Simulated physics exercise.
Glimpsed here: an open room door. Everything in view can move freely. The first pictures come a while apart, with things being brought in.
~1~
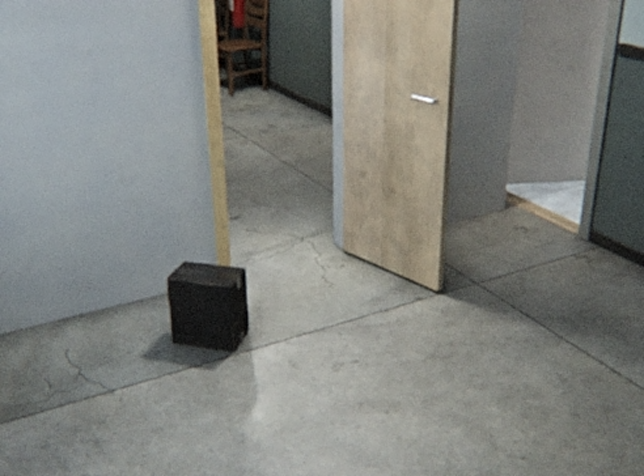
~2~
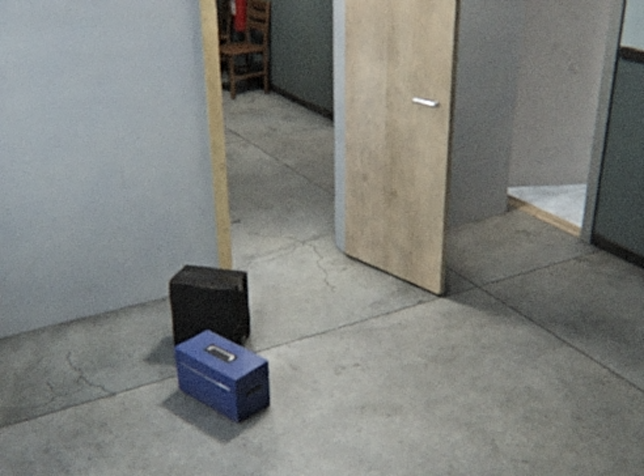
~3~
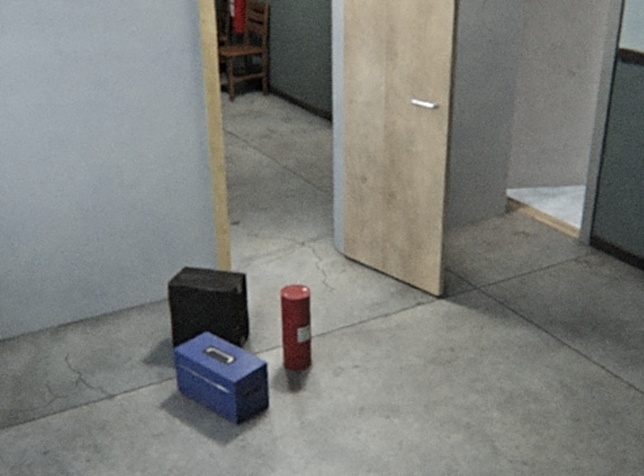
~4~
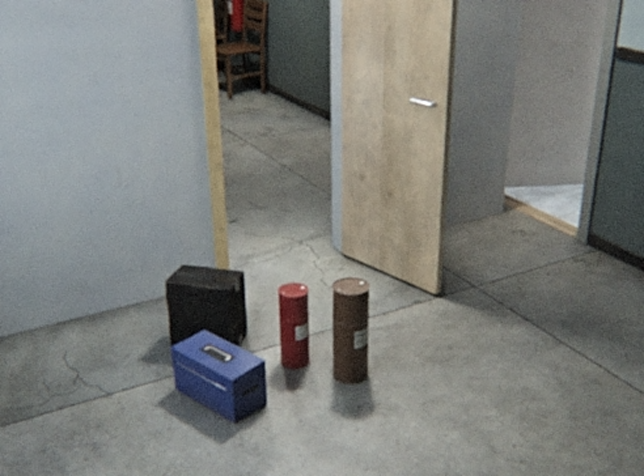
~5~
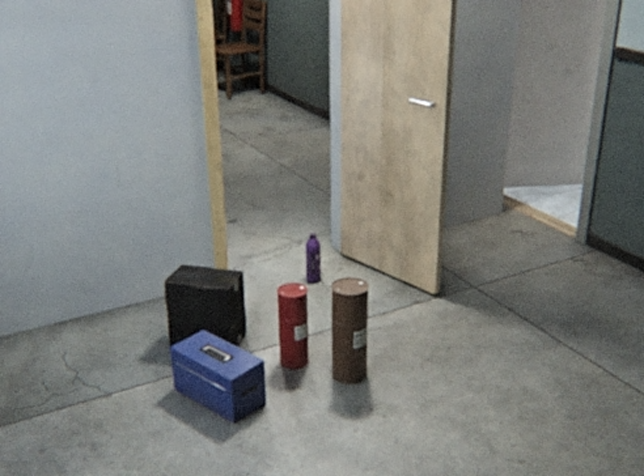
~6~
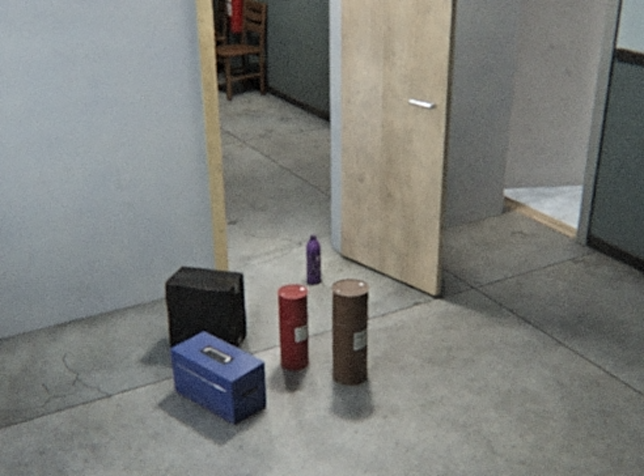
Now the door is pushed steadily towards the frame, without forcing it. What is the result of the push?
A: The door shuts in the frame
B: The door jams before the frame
A.
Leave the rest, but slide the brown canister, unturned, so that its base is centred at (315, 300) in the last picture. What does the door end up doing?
In the end the door is hindered.
Then, 0.80 s on from there, door 81° open.
Then, 1.70 s on from there, door 38° open; purple bottle shifted a little near (309, 258).
Then, 2.10 s on from there, door 21° open; purple bottle shifted well along near (292, 253).
Then, 2.50 s on from there, door 5° open; purple bottle shifted well along near (279, 247).
In the end, door 0° open; moved from the start, purple bottle; the other 4 unmoved. At the end, from the last picture's camera, purple bottle near (276, 245).
